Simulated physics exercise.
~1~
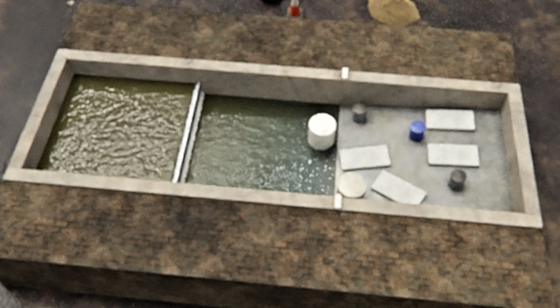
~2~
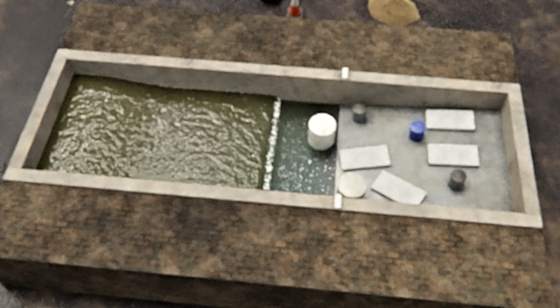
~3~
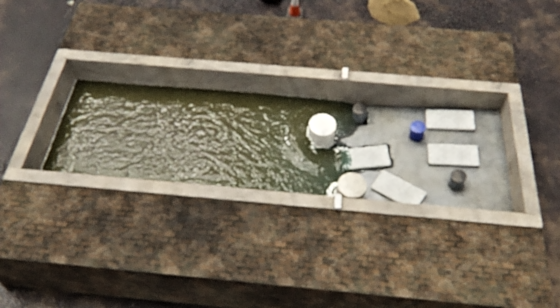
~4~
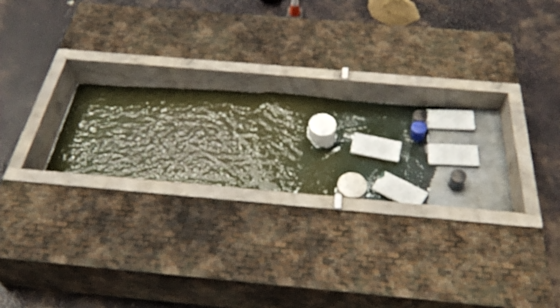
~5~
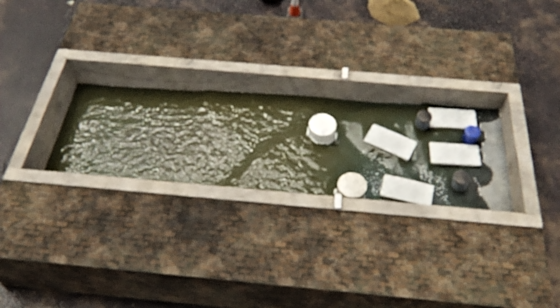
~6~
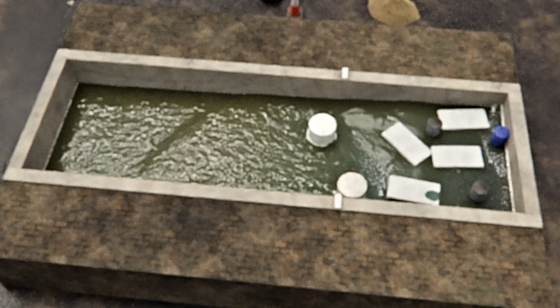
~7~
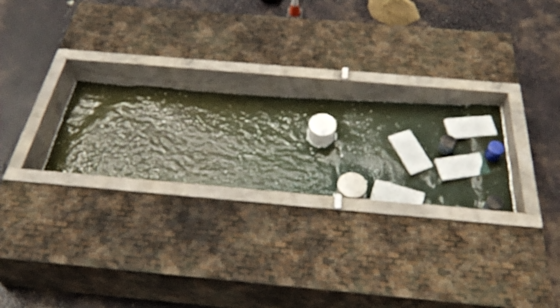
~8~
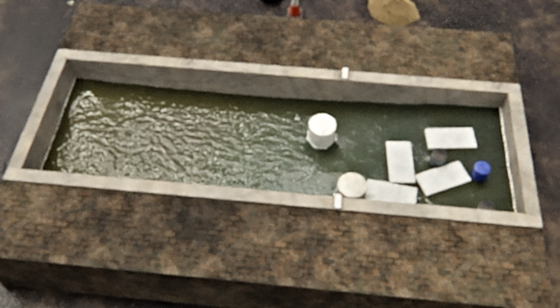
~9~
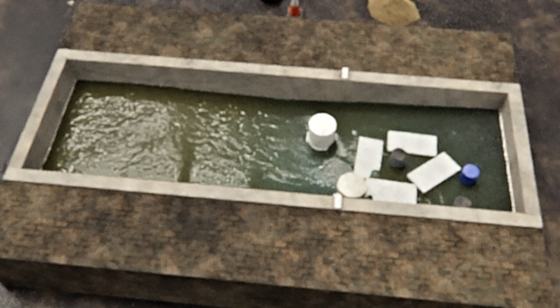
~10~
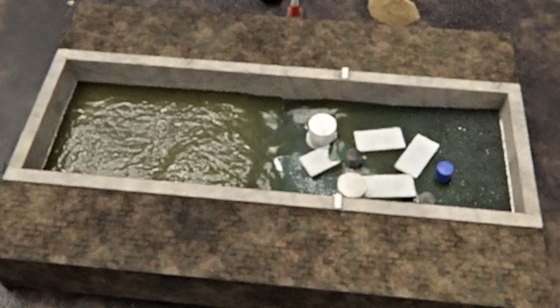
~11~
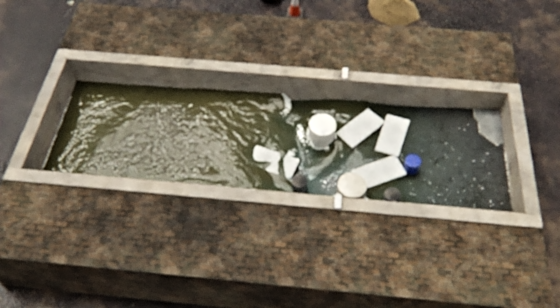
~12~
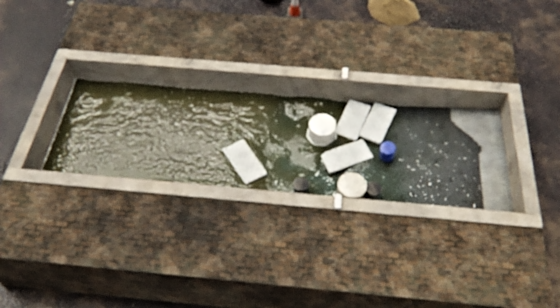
Murky green water, penned behind a white board at the left of a long concrete-walled ramp seen from above, surges right once the barrier is gone. It sweeps past a fixed white drum toward a dry, pale slope holding white slabs, dark pails and a blue pail. The water climbs the slope, lifting the slabs and pushing the blue pail toward the right wall. Then the flow turns back, drawing the loose things left, and some slabs bunch around the drum. At the end one slab floats well left of it, the blue pail floats to its right, and pale slope shows again at the far right.
